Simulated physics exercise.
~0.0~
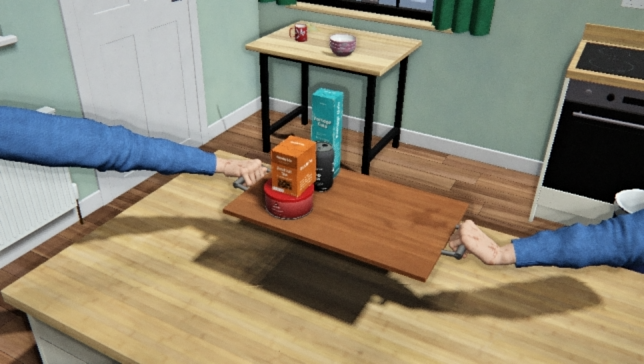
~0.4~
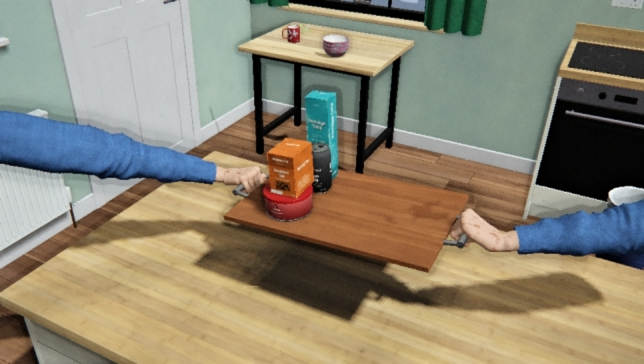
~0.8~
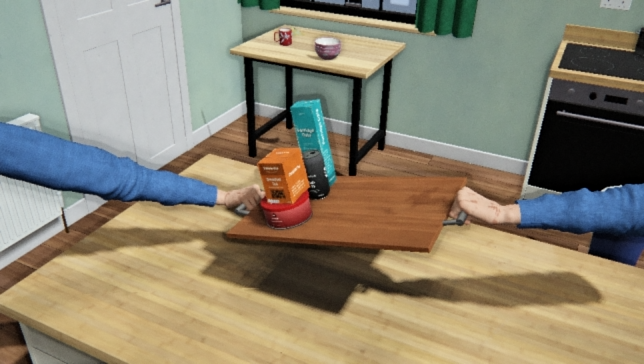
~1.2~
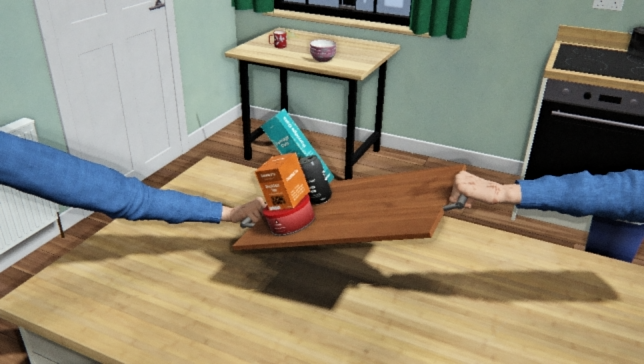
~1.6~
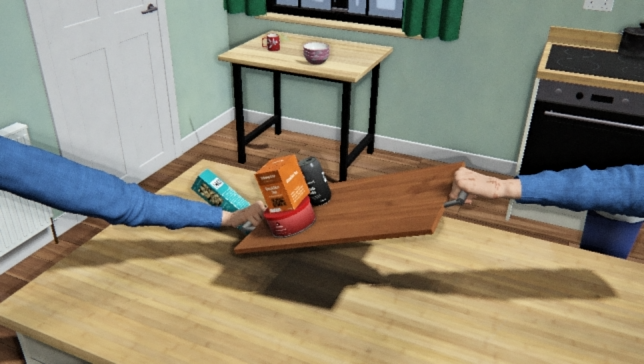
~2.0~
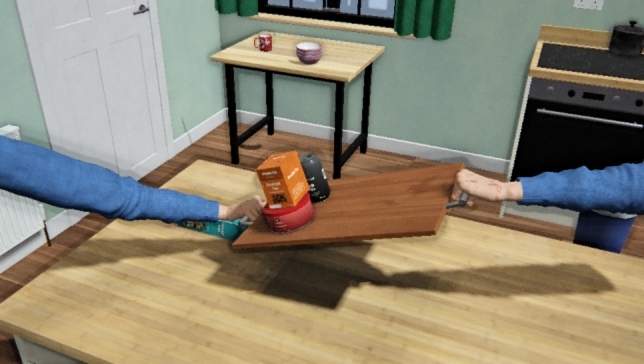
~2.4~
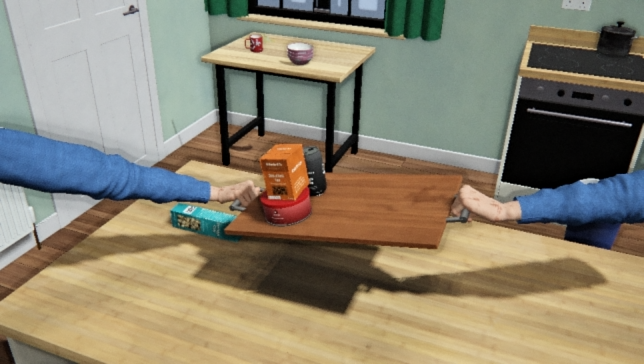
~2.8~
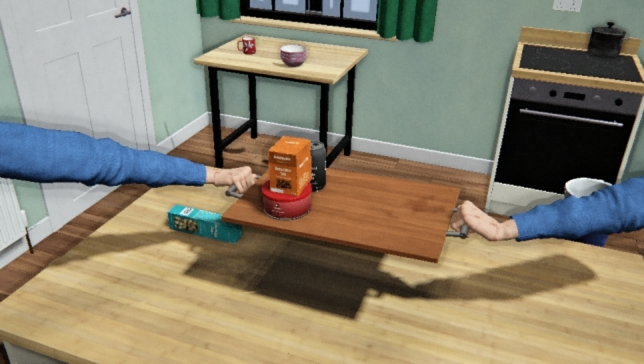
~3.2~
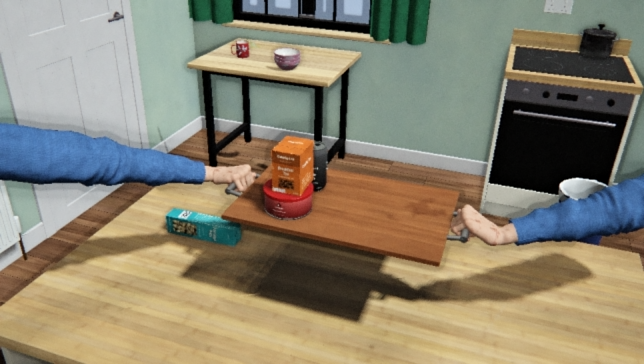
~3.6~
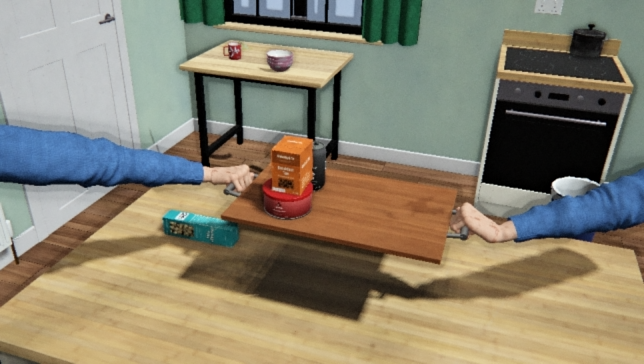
A flat wooden tray, held at each end by a hand in a blue sleeve, hovers over a pale wooden worktop in a green-walled kitchen, seen from slightly above. Grouped at its left are an orange packet, a red tub, a tall turquoise carton and a black can, with a small table and an oven behind. The view drifts slightly sideways as the tray tips left edge down and the items lean. The turquoise carton topples off the left side onto the worktop. The hands level the tray again, leaving the carton lying on its side while the other three items remain aboard.
